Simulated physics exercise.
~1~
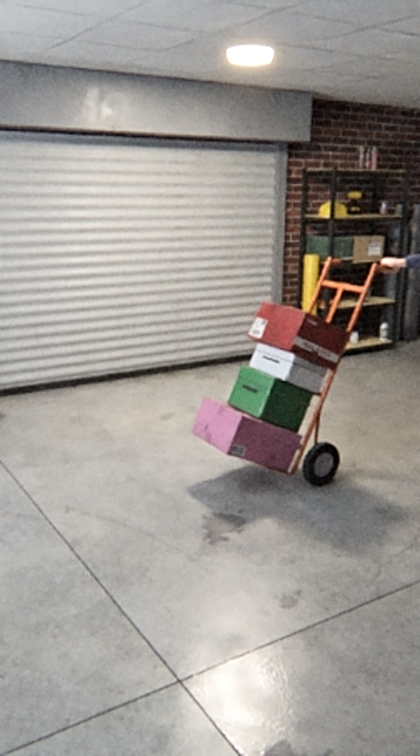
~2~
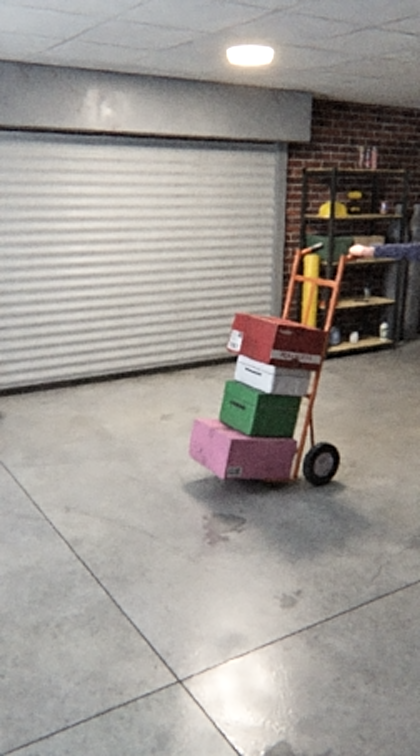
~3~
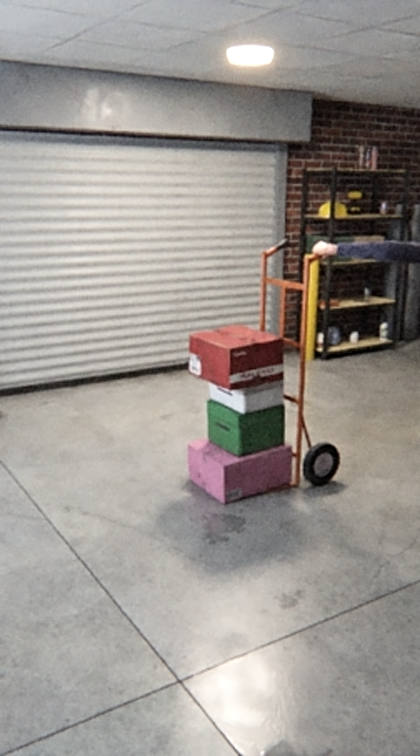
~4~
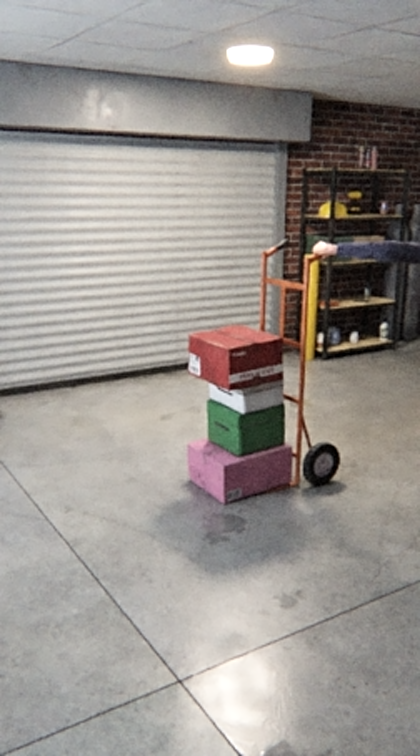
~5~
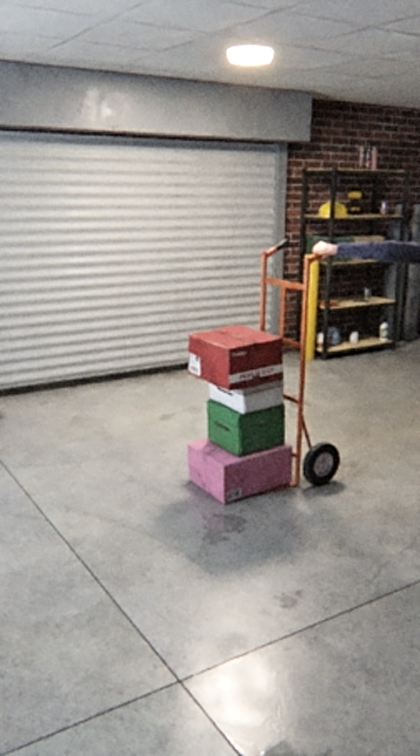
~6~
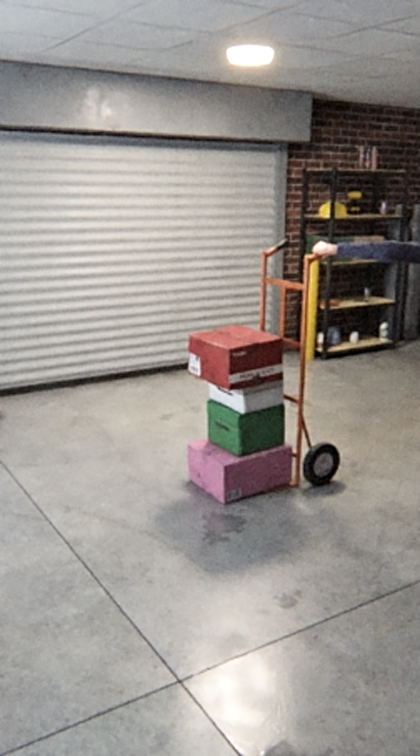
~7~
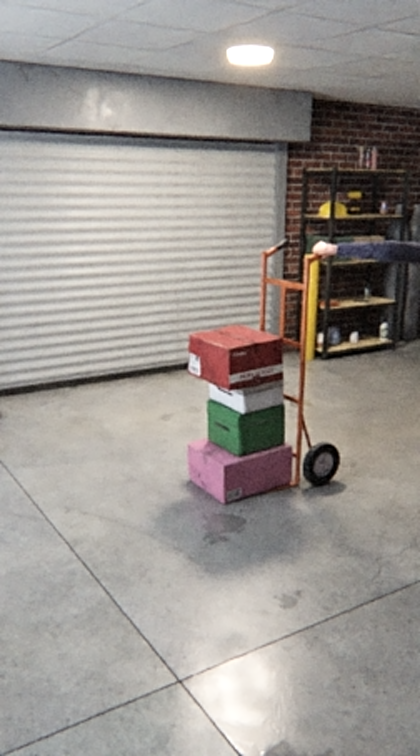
An orange hand truck stacked with pink, green, white and red boxes was tipped upright by a person's hand on its handle, and the red box on top slid left, ending up overhanging the still-standing stack as everything stayed put.
